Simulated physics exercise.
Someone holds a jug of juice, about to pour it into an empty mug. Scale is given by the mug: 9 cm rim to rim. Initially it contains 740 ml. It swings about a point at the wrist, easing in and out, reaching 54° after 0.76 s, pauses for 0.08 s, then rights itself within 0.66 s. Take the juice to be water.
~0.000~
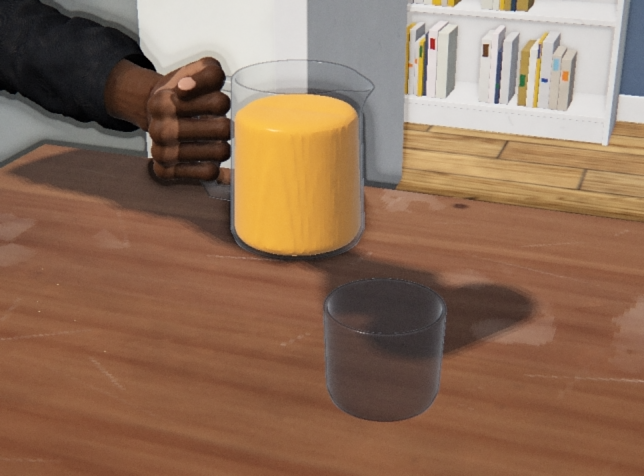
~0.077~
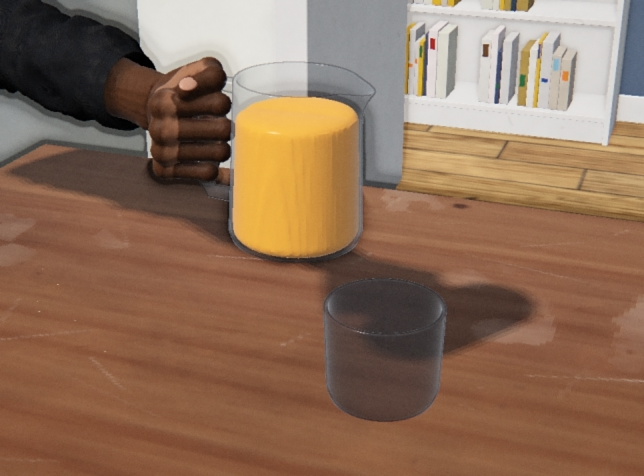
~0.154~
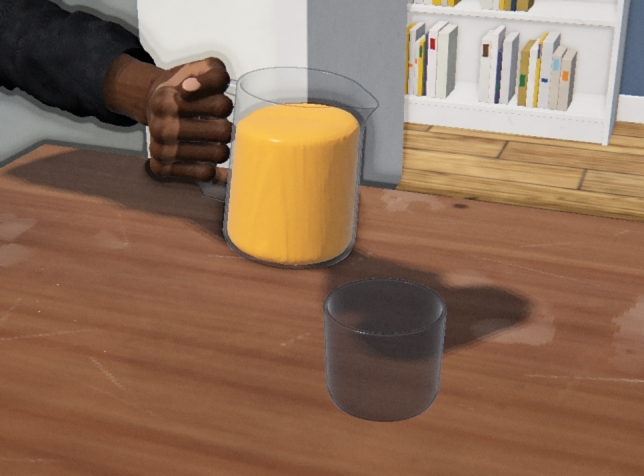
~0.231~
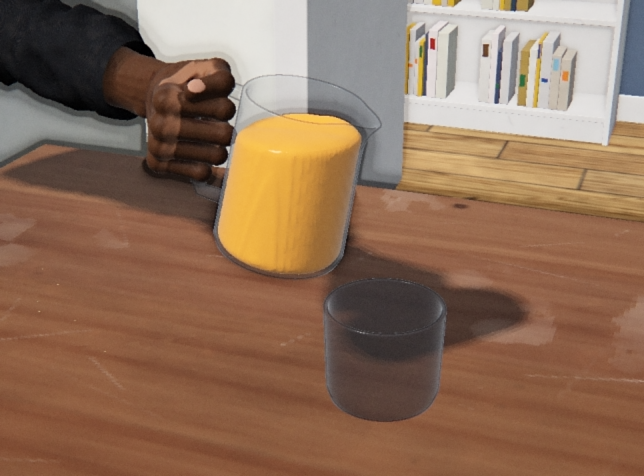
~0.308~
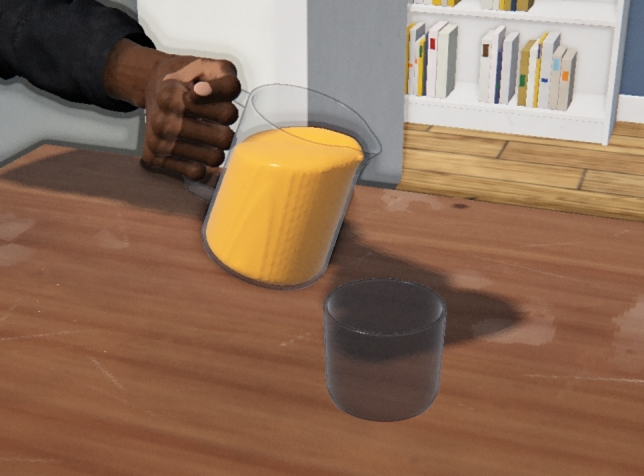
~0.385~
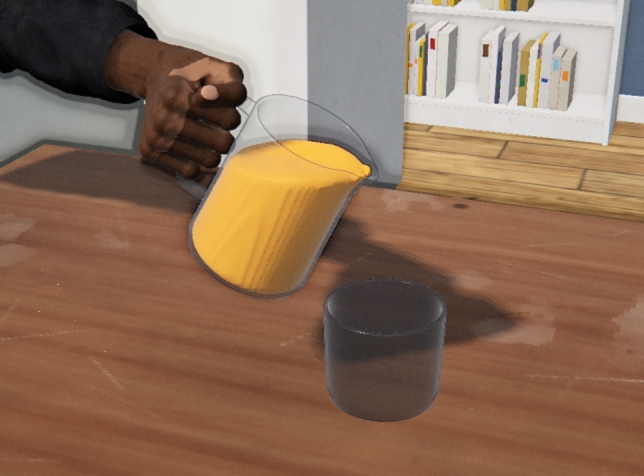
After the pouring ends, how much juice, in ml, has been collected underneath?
About 130 ml.
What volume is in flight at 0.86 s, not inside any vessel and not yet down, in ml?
Roughly 30 ml.
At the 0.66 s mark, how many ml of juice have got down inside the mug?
Approx. 15 ml.
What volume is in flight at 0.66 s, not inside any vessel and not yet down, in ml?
About 25 ml.
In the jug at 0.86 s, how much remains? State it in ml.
Roughly 640 ml.
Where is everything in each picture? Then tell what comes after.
The first frame shows tilt 0°; pouring edge (373, 87); surface from (260, 104) to (346, 114); the mug's rim runs from (329, 298) to (442, 317).
The second frame shows tilt 1°; pouring edge (374, 92); surface from (259, 107) to (343, 118).
The third frame shows tilt 5°; pouring edge (377, 105); surface from (256, 114) to (347, 124).
The fourth frame shows tilt 11°; pouring edge (380, 125); surface from (247, 129) to (347, 134).
The fifth frame shows tilt 19°; pouring edge (381, 150); surface from (238, 158) to (353, 148).
The sixth frame shows tilt 28°; pouring edge (378, 177); surface from (229, 175) to (360, 167).
After 0.66 s the tilt is 52° and the mug has 15 ml, the jug 700 ml, and 0 ml is on the table top.
After 0.86 s the tilt is 54° and the mug has 70 ml, the jug 645 ml, and 0 ml is on the table top.
After 1.07 s the tilt is 39° and the mug has 115 ml, the jug 615 ml, and 0 ml is on the table top.
After 1.30 s the tilt is 11° and the mug has 125 ml, the jug 615 ml, and 0 ml is on the table top.
In the end the mug has 125 ml, the jug 615 ml, and 0 ml is on the table top.
